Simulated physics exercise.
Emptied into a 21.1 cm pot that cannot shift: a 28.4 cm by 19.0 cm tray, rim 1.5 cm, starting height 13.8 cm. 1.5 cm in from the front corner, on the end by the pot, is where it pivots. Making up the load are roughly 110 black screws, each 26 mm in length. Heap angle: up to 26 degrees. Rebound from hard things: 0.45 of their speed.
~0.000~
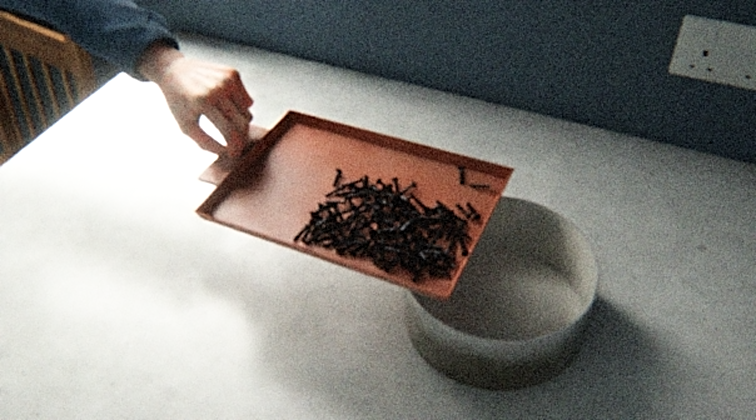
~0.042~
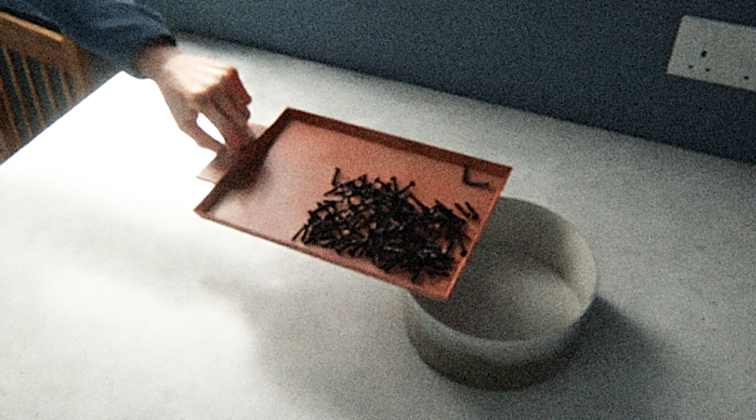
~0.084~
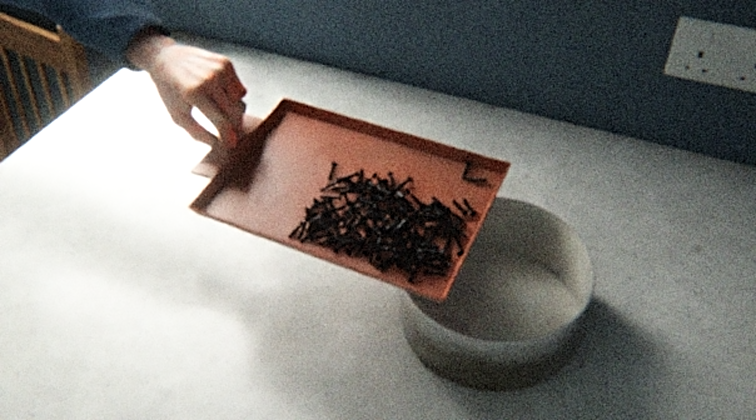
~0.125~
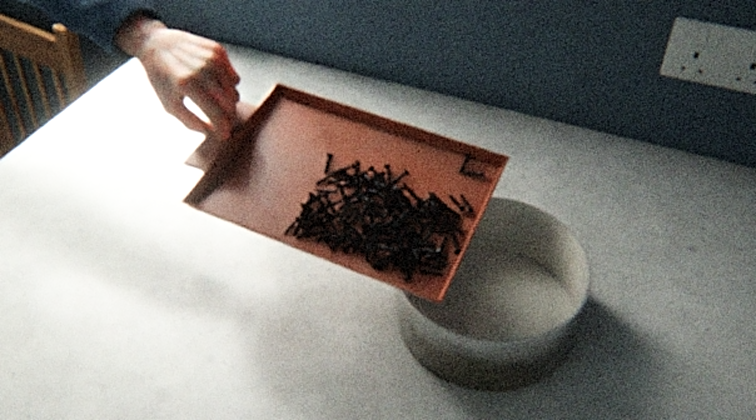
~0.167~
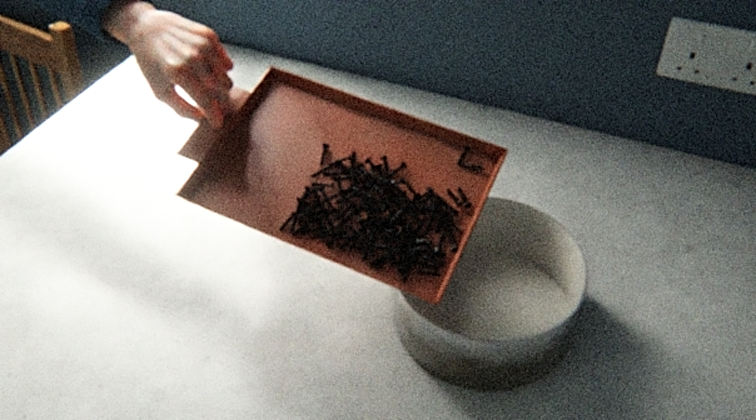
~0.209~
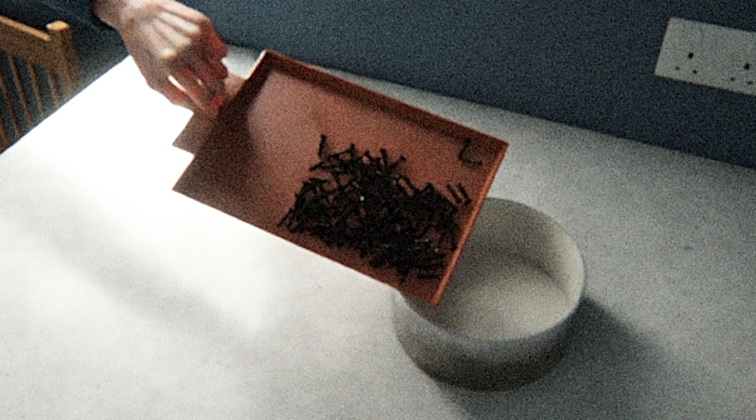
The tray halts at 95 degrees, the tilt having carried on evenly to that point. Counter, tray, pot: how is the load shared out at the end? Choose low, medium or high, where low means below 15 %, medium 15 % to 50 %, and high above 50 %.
Shares - counter: High, left on the tray: Low, pot: Low.
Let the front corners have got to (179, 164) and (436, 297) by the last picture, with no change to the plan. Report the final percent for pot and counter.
You'd end with pot at 35 and counter at 65.
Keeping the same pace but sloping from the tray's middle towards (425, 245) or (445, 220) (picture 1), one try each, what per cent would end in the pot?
55 and 95 %.
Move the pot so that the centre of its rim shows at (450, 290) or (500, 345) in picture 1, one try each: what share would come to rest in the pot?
Spot one: Some 75 per cent; spot two: Some 90 per cent.
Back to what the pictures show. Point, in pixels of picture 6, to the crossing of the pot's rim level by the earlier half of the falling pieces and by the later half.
I'd mark about (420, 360) for the first half and about (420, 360) for the second.
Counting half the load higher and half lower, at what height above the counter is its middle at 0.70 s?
Some 12 cm.
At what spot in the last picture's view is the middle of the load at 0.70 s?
At that moment the load's centre is around (415, 330).
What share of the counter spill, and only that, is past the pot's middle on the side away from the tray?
Share: Around 50 %.
Then, at 0.50 s, tilt 56 degrees; the tray holds 100 %, the pot 0 %.
After 0.70 s, tilt 82 degrees; the tray holds 45 %, the pot 0 %.
Then, at 1.01 s, tilt 95 degrees; the tray holds 0 %, the pot 0 %.
In the end, at 1.8 s, counter 100 %, tray 0 %, pot 0 %.
